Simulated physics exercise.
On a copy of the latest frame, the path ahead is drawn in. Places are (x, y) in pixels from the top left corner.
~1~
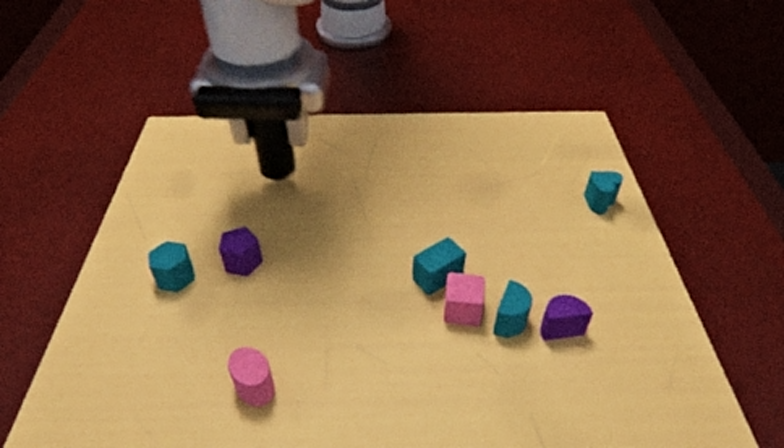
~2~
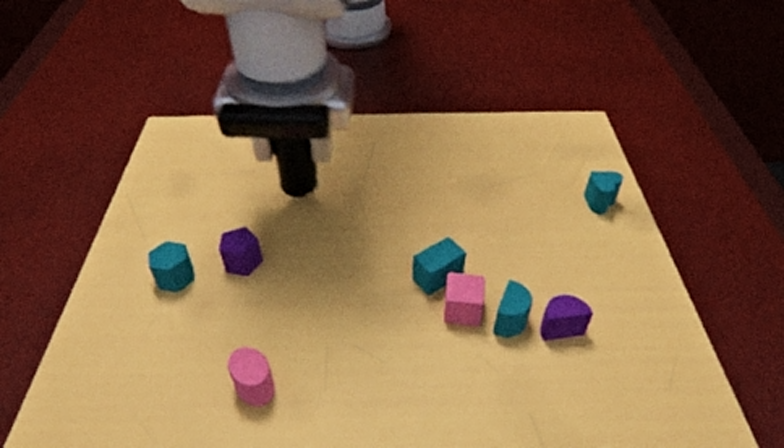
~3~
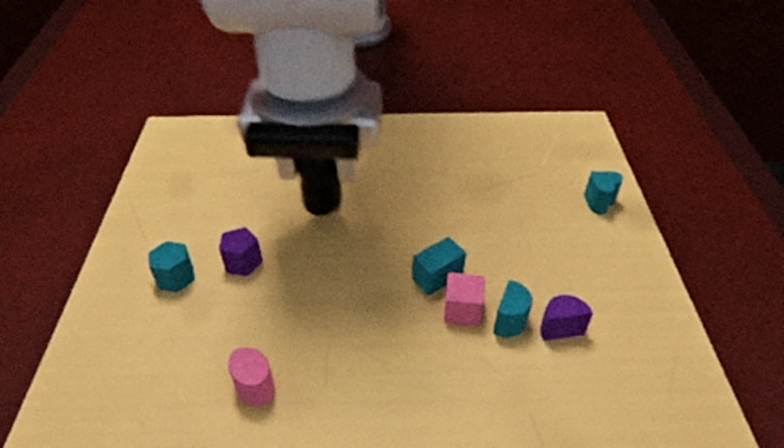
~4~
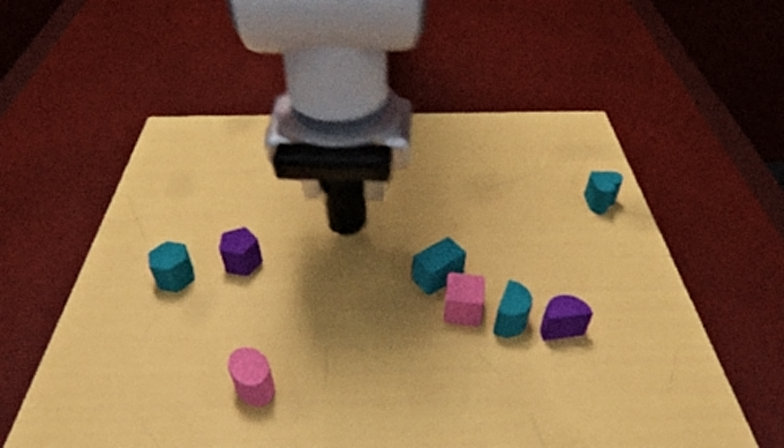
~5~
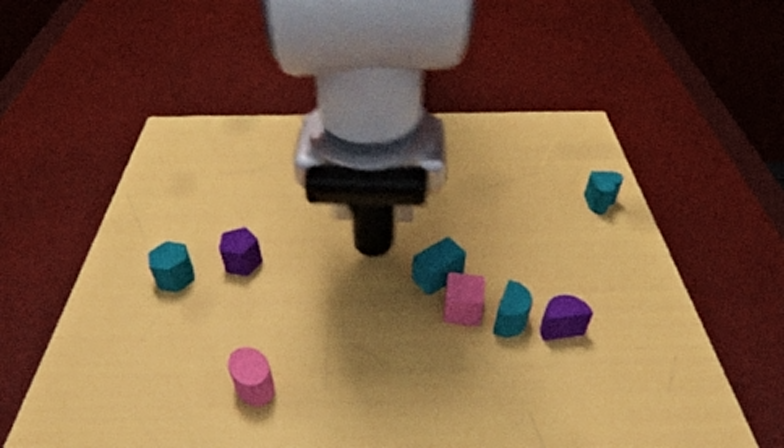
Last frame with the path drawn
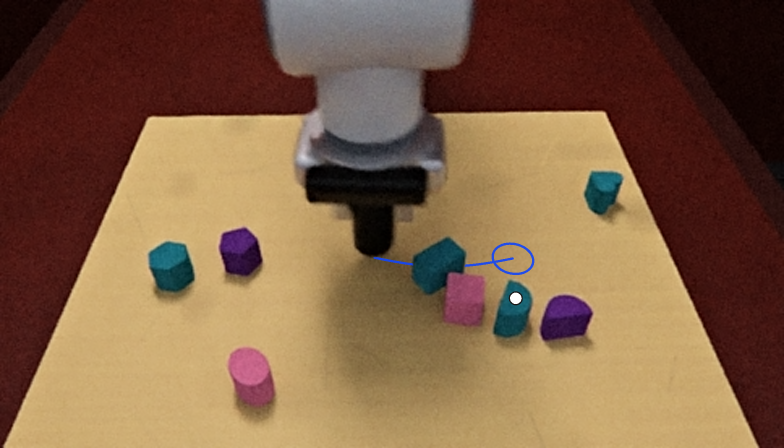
The clip opens on a robot arm holding a black rod above a tan board scattered with turquoise, purple and pink blocks. The arm moves steadily right and toward the viewer, bringing the rod just left of the turquoise rectangular block, while all the blocks stay still.
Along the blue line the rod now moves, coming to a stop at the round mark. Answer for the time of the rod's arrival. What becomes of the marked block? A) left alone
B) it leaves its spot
Correct choice: B.
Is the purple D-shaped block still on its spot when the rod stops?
Yes.
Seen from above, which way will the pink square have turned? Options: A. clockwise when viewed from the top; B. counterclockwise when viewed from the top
Correct choice: A.
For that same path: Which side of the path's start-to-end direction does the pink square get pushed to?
Gets pushed right.
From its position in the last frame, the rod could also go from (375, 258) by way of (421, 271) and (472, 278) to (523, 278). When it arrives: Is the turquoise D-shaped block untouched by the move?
The answer is no.
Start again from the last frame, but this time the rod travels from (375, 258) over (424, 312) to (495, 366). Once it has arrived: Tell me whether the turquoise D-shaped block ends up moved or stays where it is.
Here the turquoise D-shaped block moves off its spot.
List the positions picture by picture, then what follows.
Tip of the rod (278, 169), middles of tops, turquoise rectangular block (440, 254), pink square (466, 287), turquoise D-shaped block (516, 298), purple D-shaped block (568, 306), in the first frame.
Rod (300, 185), nothing pushed, in the second frame.
Rod (323, 203), nothing pushed, in the third frame.
Rod (347, 222), nothing pushed, in the fourth frame.
Rod (374, 242), turquoise rectangular block (440, 254), pink square (466, 287), turquoise D-shaped block (516, 298), purple D-shaped block (568, 306), in the fifth frame.
The line goes from (375, 258) over (444, 267) to (513, 258); the dot is on the turquoise D-shaped block.
On the path given first. One third of the way, rod (422, 250); turquoise rectangular block (453, 259); pink square (471, 291).
Two thirds of the way, rod (471, 250); turquoise rectangular block (495, 268), turned 25° clockwise; pink square (488, 301), turned 45° clockwise; turquoise D-shaped block (528, 306), turned 15° anticlockwise.
At the end, rod (516, 243); turquoise rectangular block (497, 268), turned 25° clockwise; pink square (489, 301), turned 45° clockwise; turquoise D-shaped block (528, 306), turned 15° anticlockwise; purple D-shaped block unmoved.
